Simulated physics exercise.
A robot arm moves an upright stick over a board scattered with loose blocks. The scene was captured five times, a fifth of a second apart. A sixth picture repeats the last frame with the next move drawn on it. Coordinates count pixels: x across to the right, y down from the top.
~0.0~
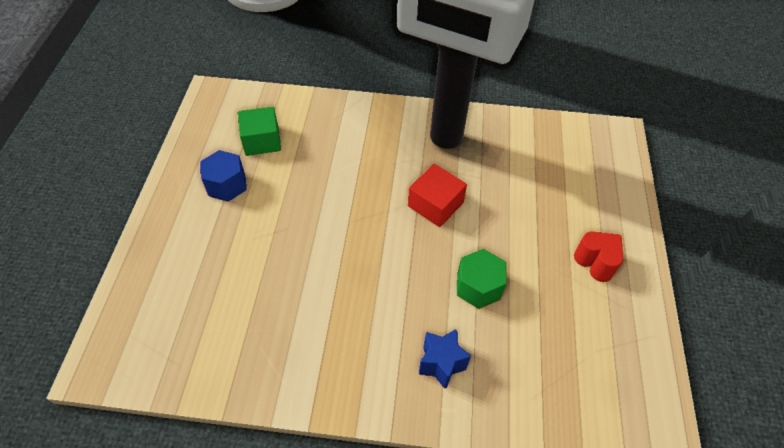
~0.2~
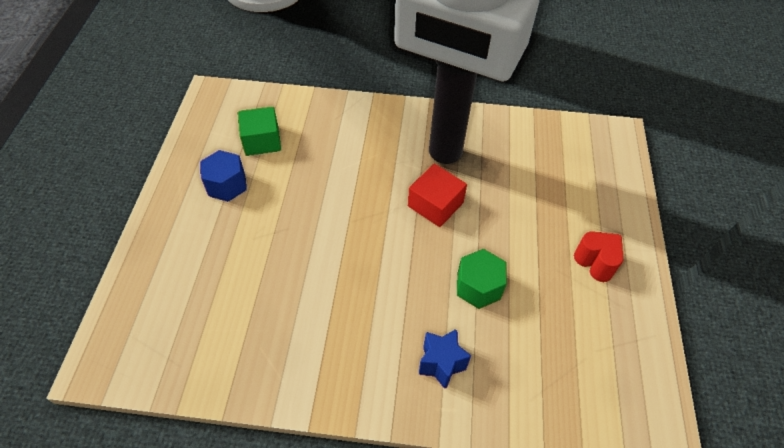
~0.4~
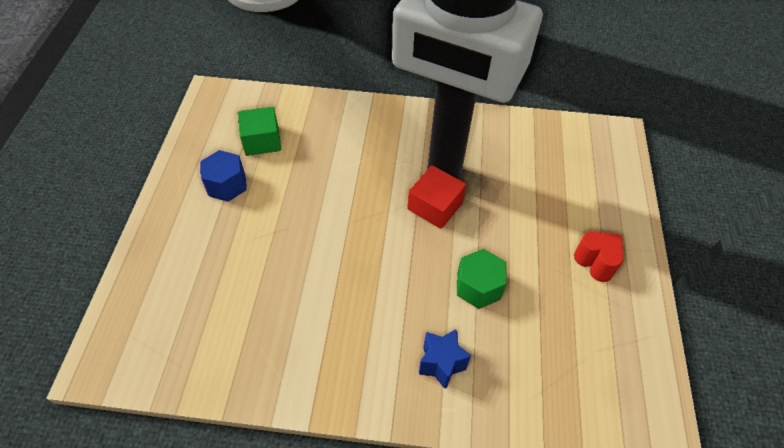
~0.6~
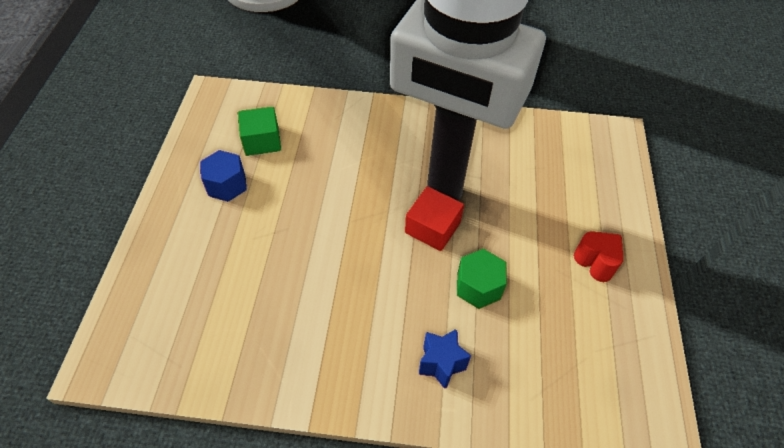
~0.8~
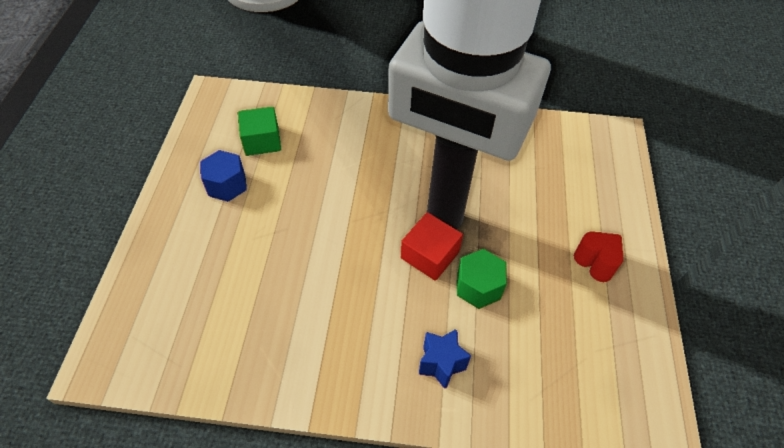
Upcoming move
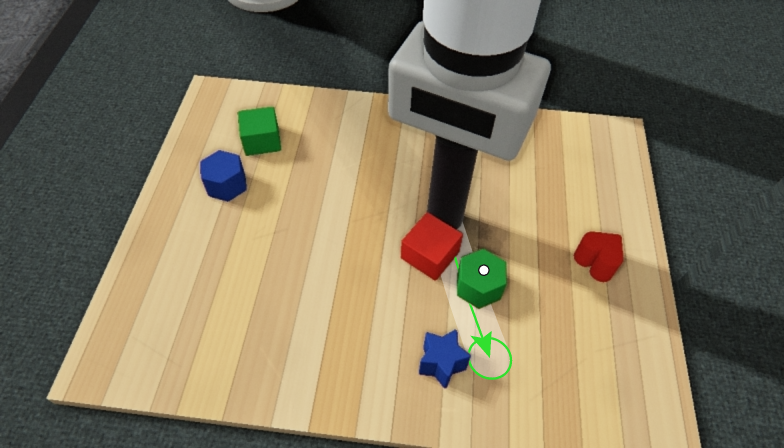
The robot arm's black stick moved down the wooden board to the red cube and pushed it toward the viewer, bringing it close beside the green hexagonal block, while the other blocks stayed still.
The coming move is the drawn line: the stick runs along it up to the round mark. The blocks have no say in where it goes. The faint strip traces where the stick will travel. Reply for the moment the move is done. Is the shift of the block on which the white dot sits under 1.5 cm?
No
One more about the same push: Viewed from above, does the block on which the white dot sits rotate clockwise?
No, that is not how it ends up.
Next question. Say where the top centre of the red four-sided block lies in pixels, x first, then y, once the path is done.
Just about (422, 271).
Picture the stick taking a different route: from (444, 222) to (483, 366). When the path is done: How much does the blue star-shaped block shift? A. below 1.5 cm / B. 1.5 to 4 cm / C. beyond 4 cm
My pick is A.
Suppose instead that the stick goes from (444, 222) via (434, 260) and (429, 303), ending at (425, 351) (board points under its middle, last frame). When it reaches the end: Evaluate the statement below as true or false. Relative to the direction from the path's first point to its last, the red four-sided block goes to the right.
My answer: True.
Path on the board, in a line from (444, 222) to (490, 358); the dot is on the green hexagonal block.
What follows on the original path. One third of the way, stick (458, 259); red four-sided block (425, 267), turned 30° clockwise; green hexagonal block (489, 277).
Two thirds of the way, stick (473, 304); red four-sided block (422, 271), turned 40° clockwise; green hexagonal block (519, 314), turned 50° anticlockwise.
At the end, stick (491, 354); red four-sided block (422, 271), turned 40° clockwise; blue star-shaped block in place; green hexagonal block (538, 327), turned 75° anticlockwise.
